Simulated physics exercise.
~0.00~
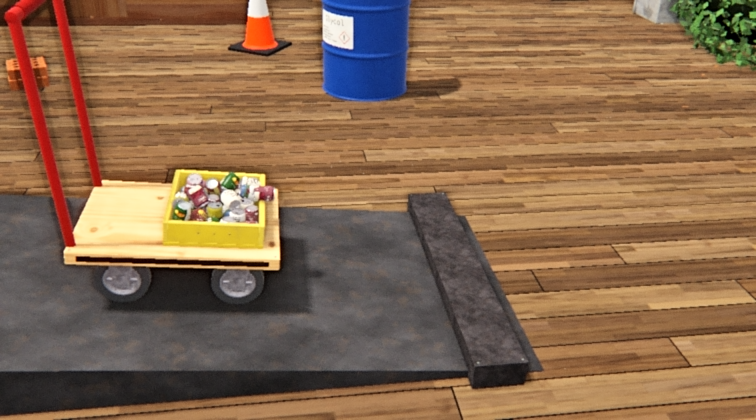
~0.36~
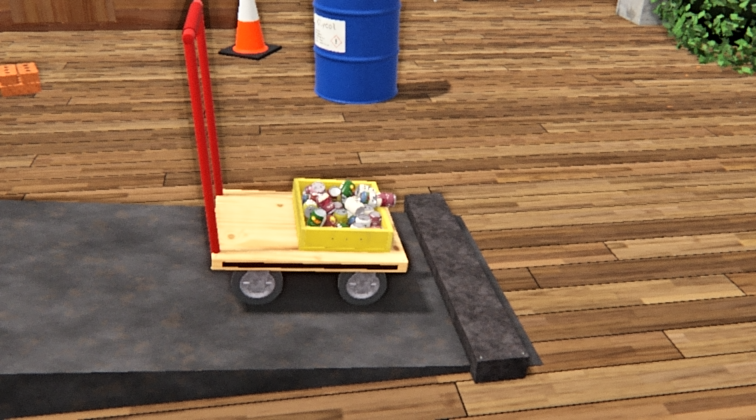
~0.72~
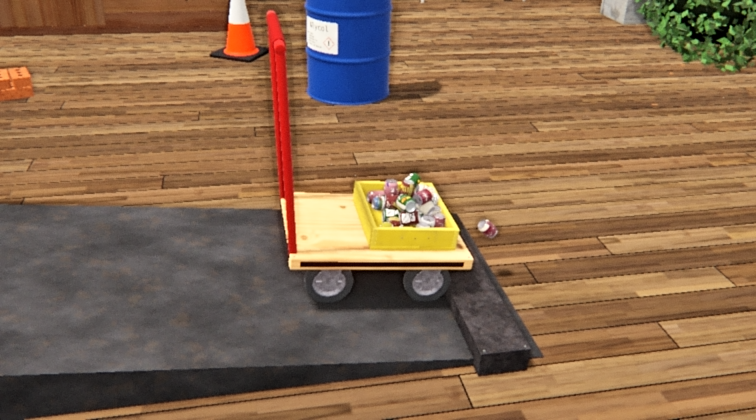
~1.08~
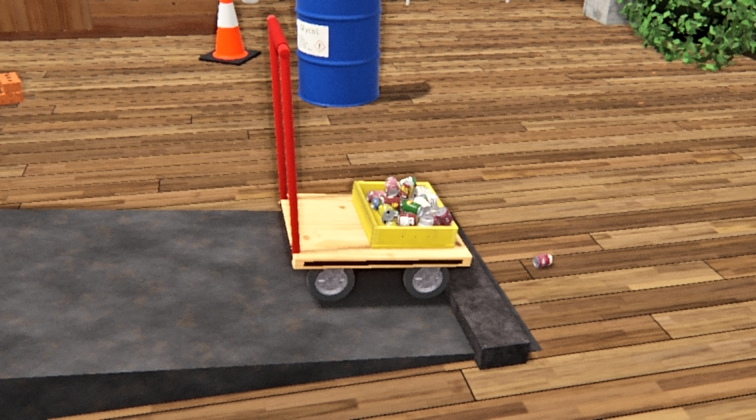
A wooden trolley with a red handle rolled right down a dark ramp, carrying a yellow container full of small cans, and stopped against the raised sill; one can flew out ahead and landed on the wooden floor while the rest stayed in.
